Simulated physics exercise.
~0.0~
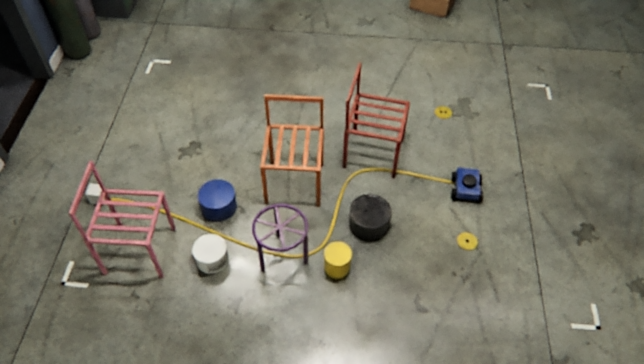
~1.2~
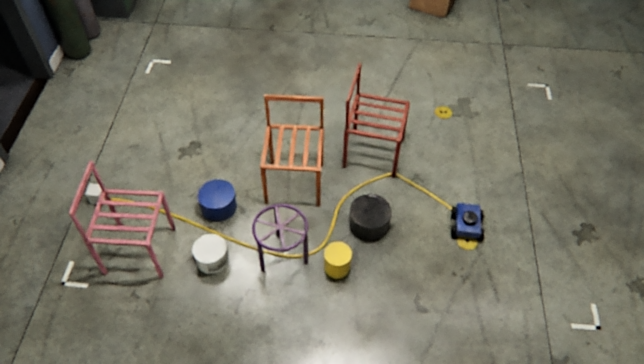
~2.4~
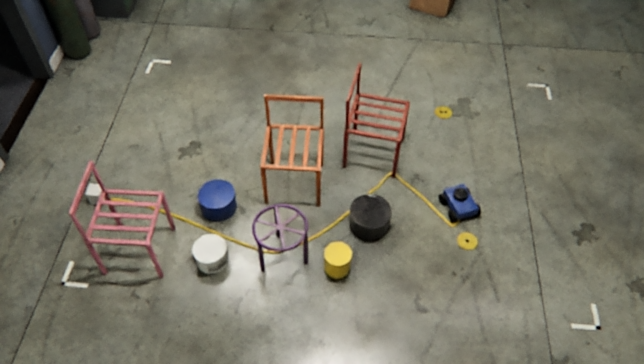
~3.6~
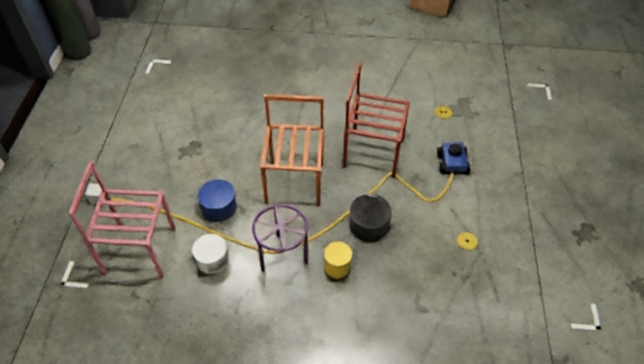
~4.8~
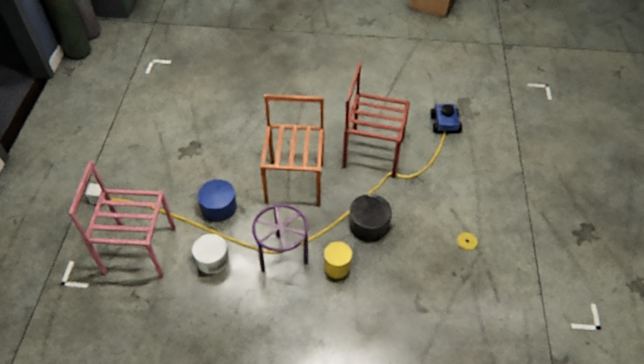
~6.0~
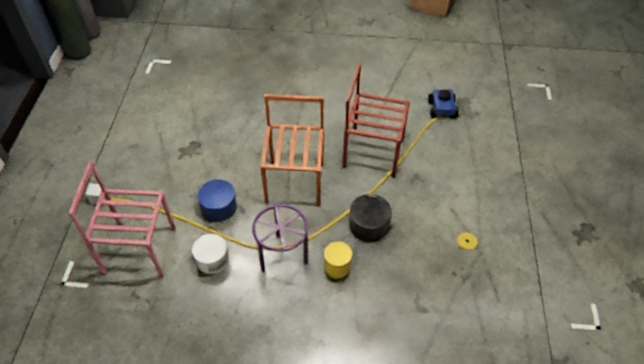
At first, a small blue cart sits at the right of a concrete floor, trailing a yellow lead that winds left among chairs, a purple stool, bins, a tub and a bucket toward the pink chair. The cart moves down to the lower yellow mark, drawing the lead into a straighter slant beside the black bin. It then turns back and heads up the floor, the lead sagging into a curve behind it. Continuing upward, it reaches the upper mark and goes slightly past it. It ends near the red chair's right side, the lead stretching down behind it, while the furniture and containers remain in place.
